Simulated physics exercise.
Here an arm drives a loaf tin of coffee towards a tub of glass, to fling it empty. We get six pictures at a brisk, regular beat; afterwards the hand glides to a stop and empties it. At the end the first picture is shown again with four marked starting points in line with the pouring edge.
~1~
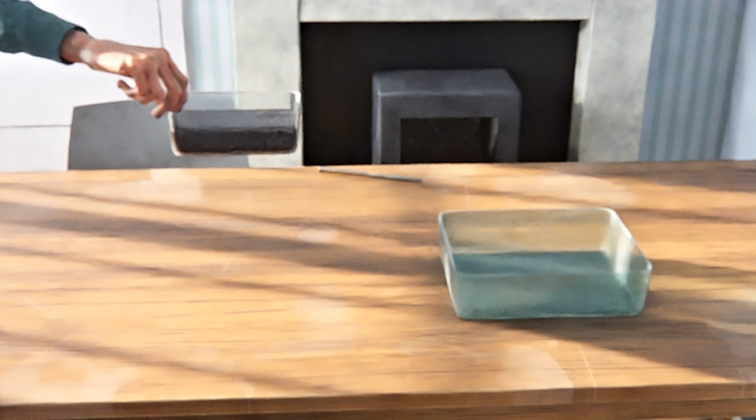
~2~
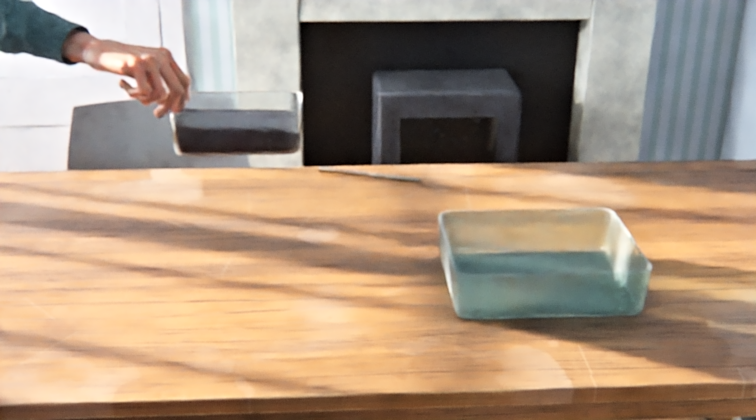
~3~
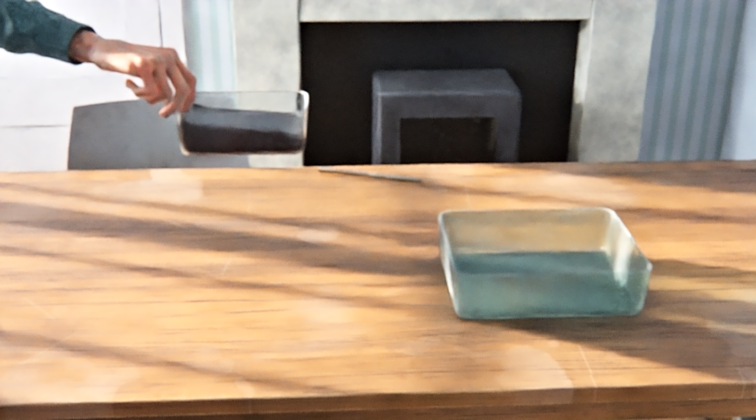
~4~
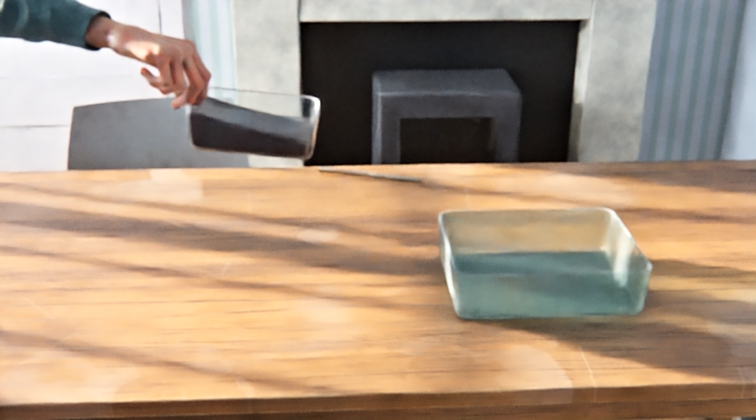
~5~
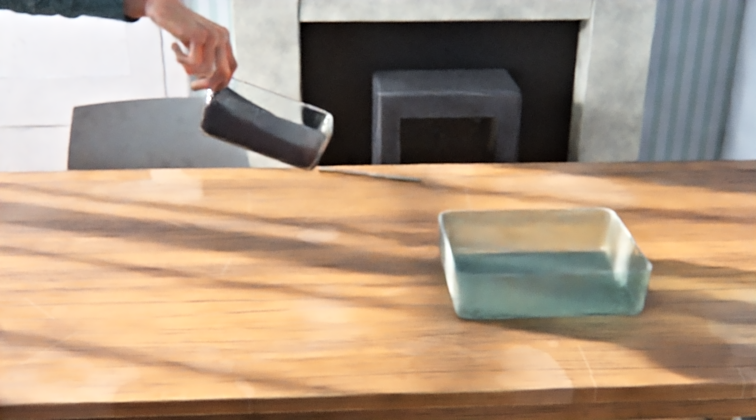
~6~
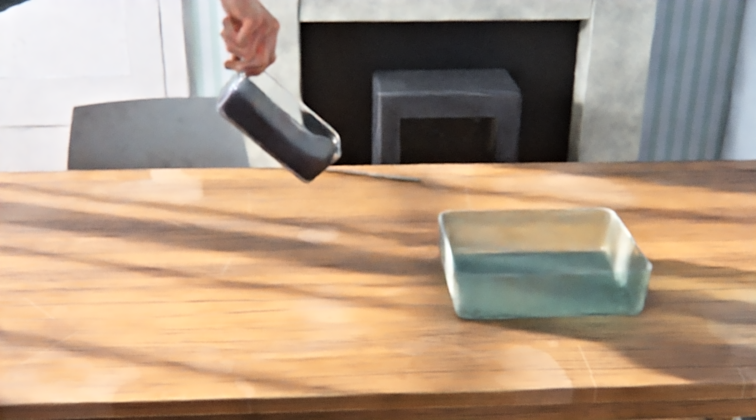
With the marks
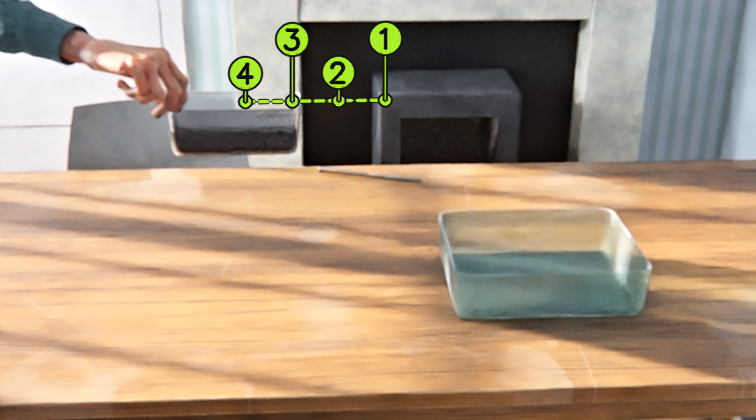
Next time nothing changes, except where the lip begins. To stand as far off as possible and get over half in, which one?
Go for 1.
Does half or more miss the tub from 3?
Yes.
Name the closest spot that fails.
It is 2.
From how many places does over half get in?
One of them.
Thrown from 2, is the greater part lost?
Yes, it does.
In lime, 1 at (385, 100); 2 at (338, 100); 3 at (292, 101); 4 at (245, 101).
Choosing 1, about 75 % lands in the tub, 12 % falls short and 13 % goes beside or beyond.
Choosing 2, about 17 % lands in the tub, 79 % falls short and 4 % goes beside or beyond.
Choosing 3, about 0 % lands in the tub, 100 % falls short.
Choosing 4, about 0 % lands in the tub, 100 % falls short.
